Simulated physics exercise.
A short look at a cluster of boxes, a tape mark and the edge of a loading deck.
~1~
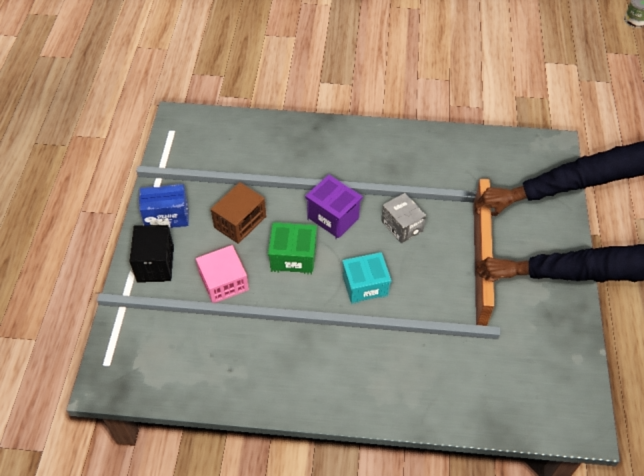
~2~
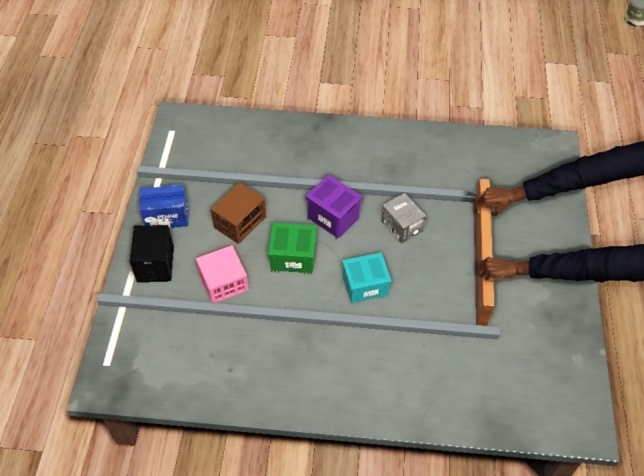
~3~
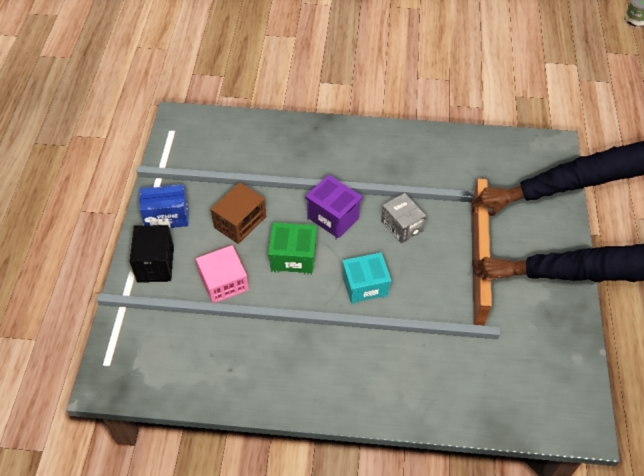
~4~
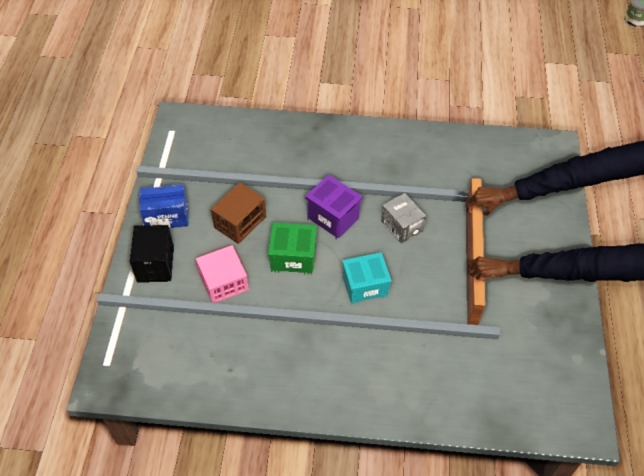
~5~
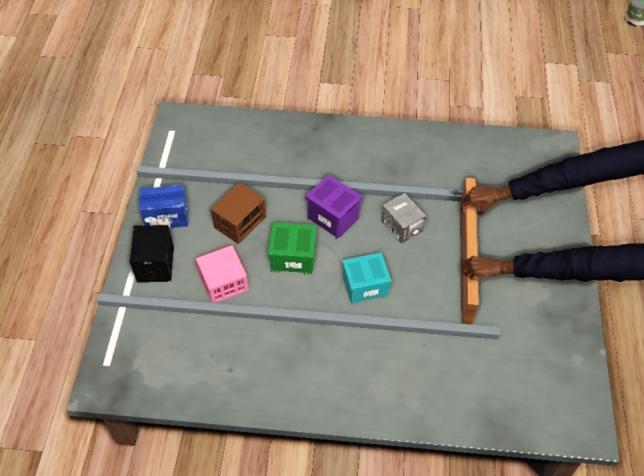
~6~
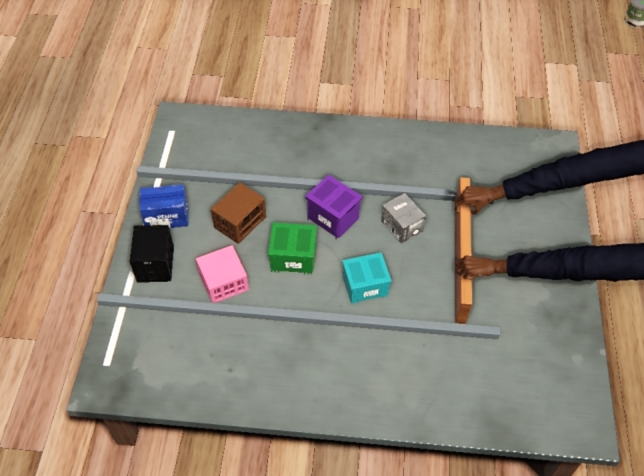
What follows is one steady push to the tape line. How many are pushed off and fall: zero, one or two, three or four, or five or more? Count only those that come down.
The number that fall off is five or more.
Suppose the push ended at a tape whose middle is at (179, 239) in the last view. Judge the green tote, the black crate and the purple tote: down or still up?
The green tote holds on; the black crate comes down; the purple tote holds on.
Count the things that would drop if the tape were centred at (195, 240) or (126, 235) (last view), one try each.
The counts: 3 and 8.
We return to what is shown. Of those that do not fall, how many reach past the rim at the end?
Overhanging: 2.
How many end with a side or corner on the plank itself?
In contact: 2.
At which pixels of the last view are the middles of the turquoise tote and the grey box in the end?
First (114, 254), then (139, 186).
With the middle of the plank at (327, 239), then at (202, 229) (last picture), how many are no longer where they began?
By then 5, and 8.
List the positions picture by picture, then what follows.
Blue parcel (165, 207); black crate (153, 254); pink crate (222, 274); plank (483, 251); tape (143, 236), in the first picture.
Black crate (153, 254); plank (483, 251), in the second picture.
Pink crate (222, 274); purple tote (334, 208), in the third picture.
Blue parcel (165, 207); brown crate (239, 213), in the fourth picture.
Black crate (153, 254); green tote (293, 249), in the fifth picture.
Blue parcel (165, 207); black crate (153, 254); pink crate (222, 274); plank (463, 249); tape (143, 236), in the sixth picture.
Soon after, none off yet; blue parcel at rest near (165, 207); black crate at rest near (153, 254); pink crate at rest near (222, 274).
By the end, the number that fall off is five or more; fallen, purple tote, green tote, brown crate, pink crate, black crate and blue parcel.
